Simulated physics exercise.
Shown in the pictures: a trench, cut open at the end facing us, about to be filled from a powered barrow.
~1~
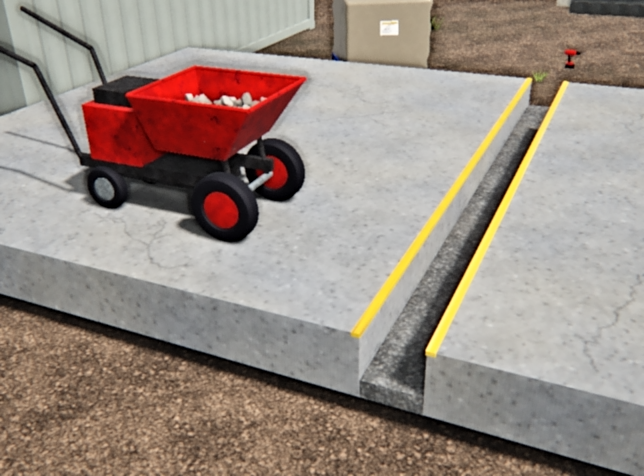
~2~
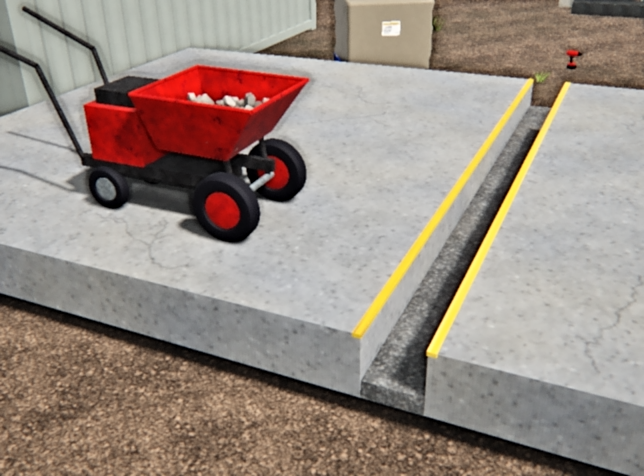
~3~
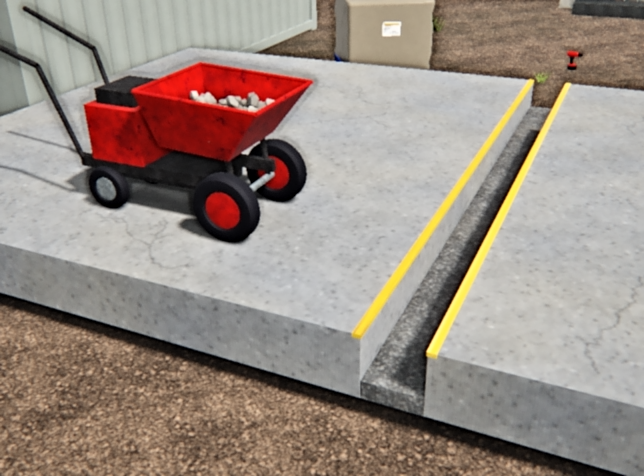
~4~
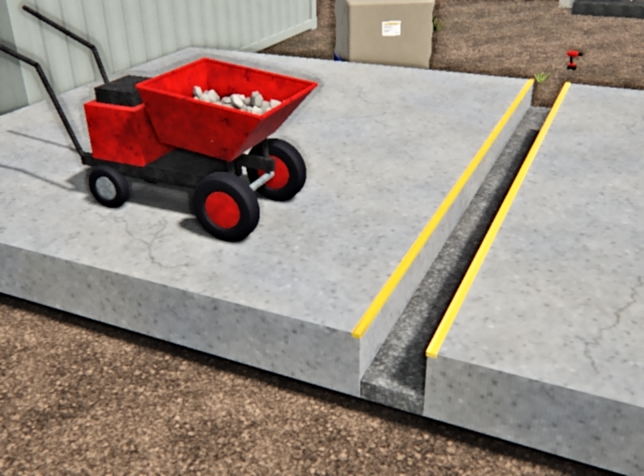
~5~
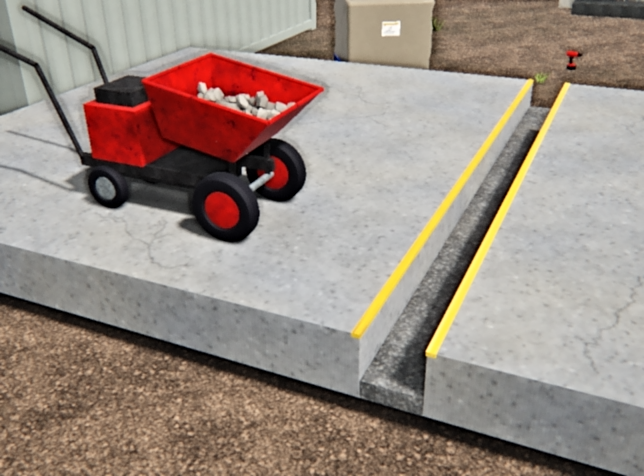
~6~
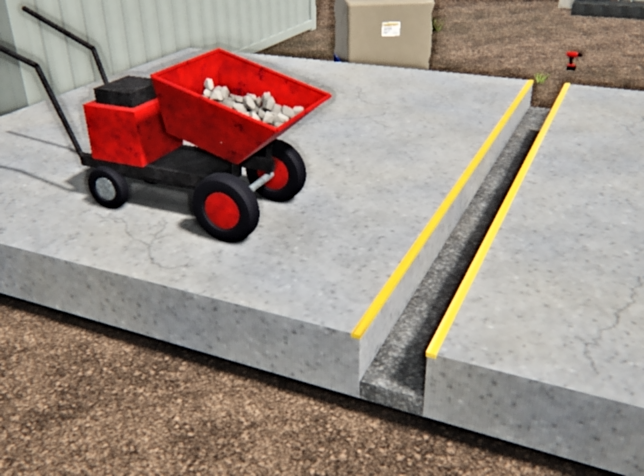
A red barrow's skip gradually tilts forward to the right, its broken stones still inside.
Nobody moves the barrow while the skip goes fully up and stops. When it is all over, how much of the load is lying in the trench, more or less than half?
By then the trench holds less than half of it.
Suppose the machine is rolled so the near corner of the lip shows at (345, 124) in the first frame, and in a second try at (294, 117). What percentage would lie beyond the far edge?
10 % and 0 %.
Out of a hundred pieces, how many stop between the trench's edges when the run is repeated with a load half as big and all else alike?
Roughly 10 percent of the load.
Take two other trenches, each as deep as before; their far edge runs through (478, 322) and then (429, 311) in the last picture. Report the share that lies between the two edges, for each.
The first try lands around 10 %, the second around 10 %.
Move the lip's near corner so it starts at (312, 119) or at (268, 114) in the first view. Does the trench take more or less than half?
Spot 1 gives the bigger portion, spot 2 gives the minor portion.
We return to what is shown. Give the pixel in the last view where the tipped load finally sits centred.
About pixel (379, 237).
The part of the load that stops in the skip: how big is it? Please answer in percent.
Roughly 30 per cent of the load.
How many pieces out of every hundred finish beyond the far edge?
Call it some 0 percent of the pieces.
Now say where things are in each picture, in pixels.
In the first frame, lip of the skip (248, 111), level; top of the load (227, 104), broken stones; first edge of the trench (379, 298); far edge (450, 314), the trench over half as wide as the skip, and about as deep as wide.
In the second frame, lip of the skip (251, 112), level; top of the load (230, 104).
In the third frame, lip of the skip (255, 115), tipped barely; top of the load (224, 110).
In the fourth frame, lip of the skip (261, 118), tipped a little; top of the load (219, 108).
In the fifth frame, lip of the skip (268, 123), tipped a little; top of the load (210, 107).
In the sixth frame, lip of the skip (277, 131), tipped clearly; top of the load (216, 104); first edge of the trench (380, 299); far edge (450, 315).
Just after the last frame, skip tipped steeply; every one in the skip.
A moment on, skip tipped right over; almost all in the skip; about a tenth short of the trench.
Further on, skip tipped right over; roughly a third in the skip; roughly two thirds short of the trench; about a tenth in or heaped over the trench.
When it is over, skip tipped right over; roughly a third in the skip; roughly half short of the trench; about a tenth in or heaped over the trench; not one beyond it.
